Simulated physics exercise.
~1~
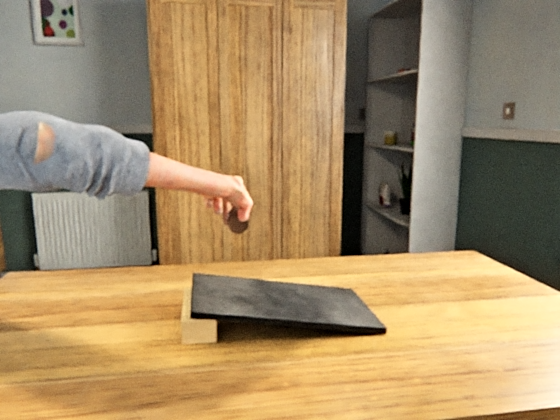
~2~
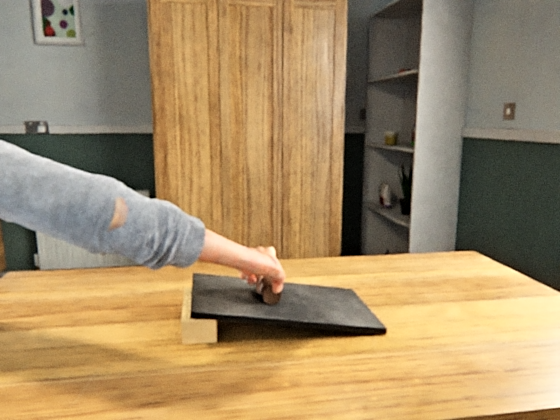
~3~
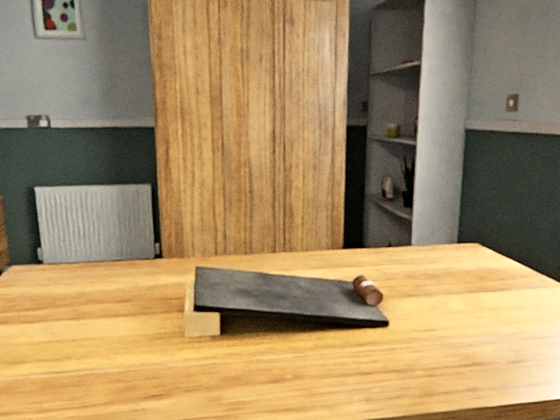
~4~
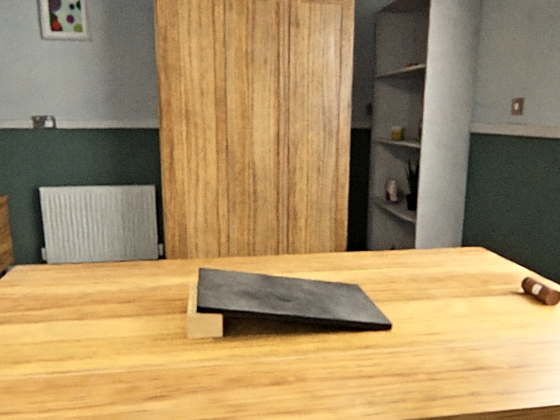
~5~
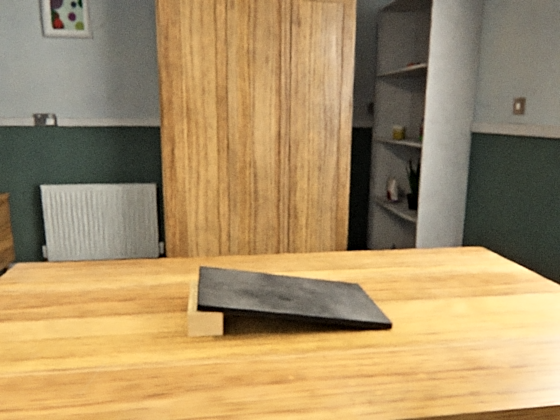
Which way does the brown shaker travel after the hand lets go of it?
It moves to the right, going down the sloping board and on across the tabletop.
